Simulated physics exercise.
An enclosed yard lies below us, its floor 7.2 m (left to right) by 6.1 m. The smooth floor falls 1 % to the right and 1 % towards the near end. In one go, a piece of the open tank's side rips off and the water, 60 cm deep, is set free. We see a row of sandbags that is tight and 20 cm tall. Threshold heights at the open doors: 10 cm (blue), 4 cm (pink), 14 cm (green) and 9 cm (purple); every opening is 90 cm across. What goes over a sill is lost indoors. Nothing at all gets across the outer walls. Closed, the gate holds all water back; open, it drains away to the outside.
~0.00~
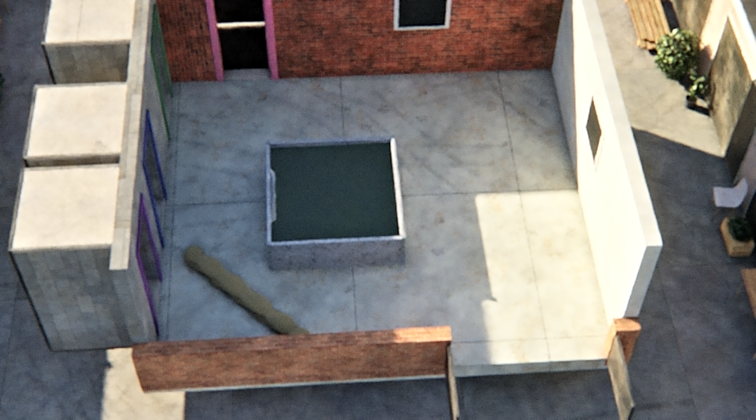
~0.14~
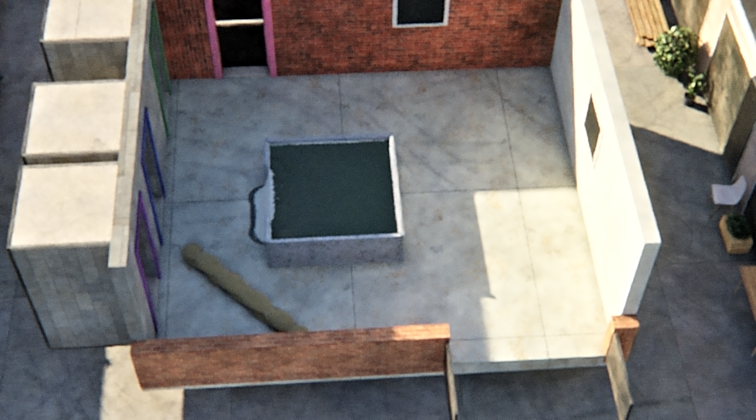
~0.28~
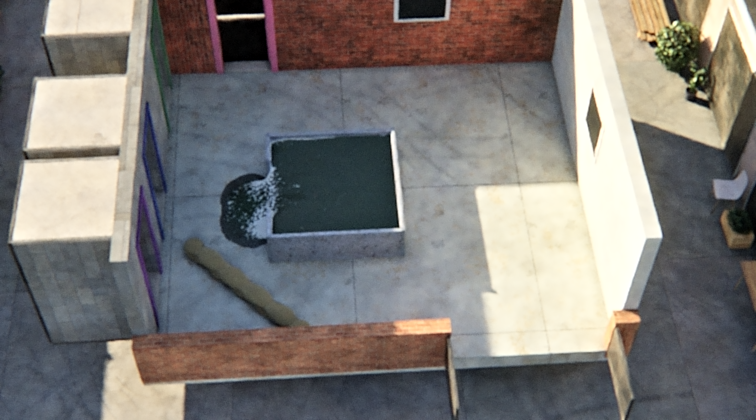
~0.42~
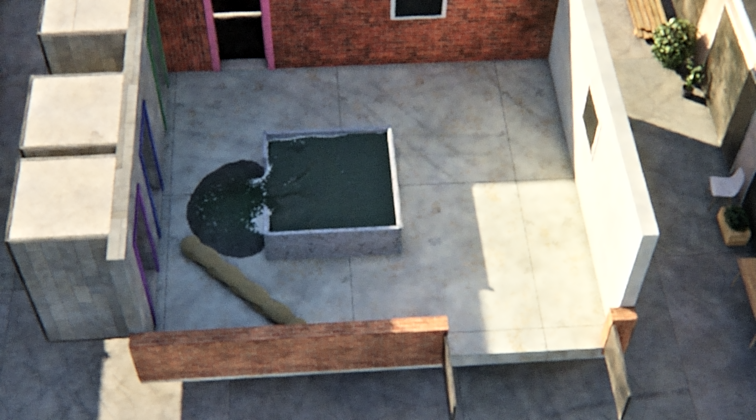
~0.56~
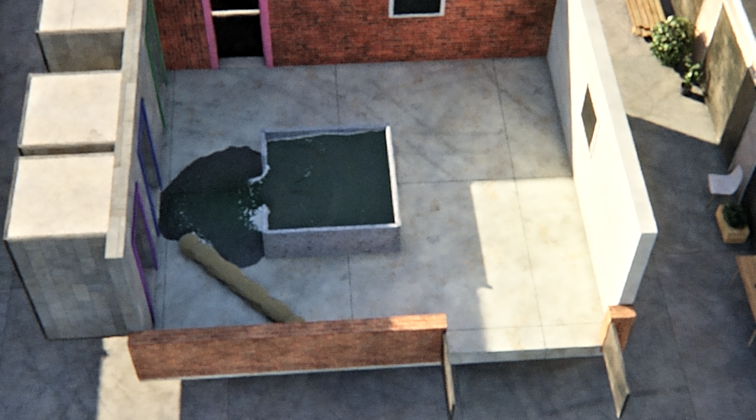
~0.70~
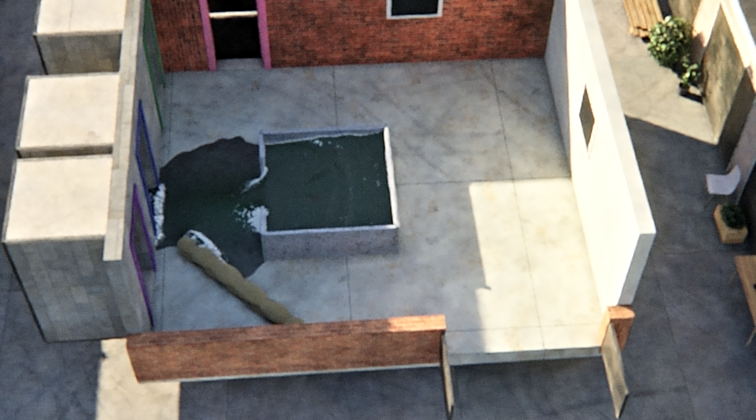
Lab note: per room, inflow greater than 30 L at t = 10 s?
Blue door yes; pink door yes; green door no; purple door no.
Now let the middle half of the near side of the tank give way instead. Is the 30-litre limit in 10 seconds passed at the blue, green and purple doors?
Door by door - blue: Within bounds, green: Within bounds, purple: Within bounds.
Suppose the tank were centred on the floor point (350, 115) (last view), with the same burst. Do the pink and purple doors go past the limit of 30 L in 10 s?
Pink gets more than that, purple gets no more than that.
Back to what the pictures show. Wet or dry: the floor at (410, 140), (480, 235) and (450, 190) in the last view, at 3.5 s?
Point 1: Unreached; point 2: Unreached; point 3: Unreached.
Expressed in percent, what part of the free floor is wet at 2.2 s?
Close to 25 in a hundred parts are wet.
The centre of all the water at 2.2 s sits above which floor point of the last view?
Around (285, 205).
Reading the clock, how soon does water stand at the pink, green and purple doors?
So pink at 2.4 s, green at 1.4 s, and purple at 1.1 s.
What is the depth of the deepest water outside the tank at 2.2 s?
About 36 cm at most.
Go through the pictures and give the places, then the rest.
In the first frame, the open tank at (333, 192) is whole and still, 60 cm deep.
In the second frame, the front is at (263, 240), 0.6 m from the gap at (271, 206); 0.3 m2 of floor is under water; 60 cm left at the back of the open tank.
In the third frame, water pours out at (272, 202) and has run 0.9 m, to (225, 225); typically 10 cm deep outside, 60 cm at the open tank's back.
In the fourth frame, water pours out at (269, 200) and has run 1.3 m, to (193, 222); typically 7 cm deep outside, 60 cm at the open tank's back.
In the fifth frame, the front is at (159, 221), 1.9 m from the gap at (267, 198); 3.0 m2 of floor is under water; 60 cm left at the back of the open tank.
In the sixth frame, water pours out at (266, 199) and has run 2.0 m, to (146, 214); typically 6 cm deep outside, 58 cm at the open tank's back.
After 1.4 s water covers 15 % of the floor and is deepest (33 cm) near (200, 241); blue door 26 cm at the sill, 107 L in, pink door not reached, green door not reached, purple door 3 cm at the sill, 0 L in.
After 2.2 s water covers 25 % of the floor and is deepest (36 cm) near (158, 217); blue door 33 cm at the sill, 255 L in, pink door not reached, green door 8 cm at the sill, 0 L in, purple door 5 cm at the sill, 0 L in.
After 3.5 s water covers 35 % of the floor and is deepest (24 cm) near (158, 217); blue door 22 cm at the sill, 405 L in, pink door 9 cm at the sill, 8 L in, green door 7 cm at the sill, 0 L in, purple door 4 cm at the sill, 0 L in.
After 6.0 s water covers 60 % of the floor and is deepest (16 cm) near (158, 226); blue door 16 cm at the sill, 518 L in, pink door 9 cm at the sill, 42 L in, green door 8 cm at the sill, 0 L in, purple door 4 cm at the sill, 0 L in.
After 10.0 s water covers 85 % of the floor and is deepest (14 cm) near (278, 330); blue door 9 cm at the sill, 539 L in, pink door 6 cm at the sill, 69 L in, green door 6 cm at the sill, 0 L in, purple door 8 cm at the sill, 2 L in.
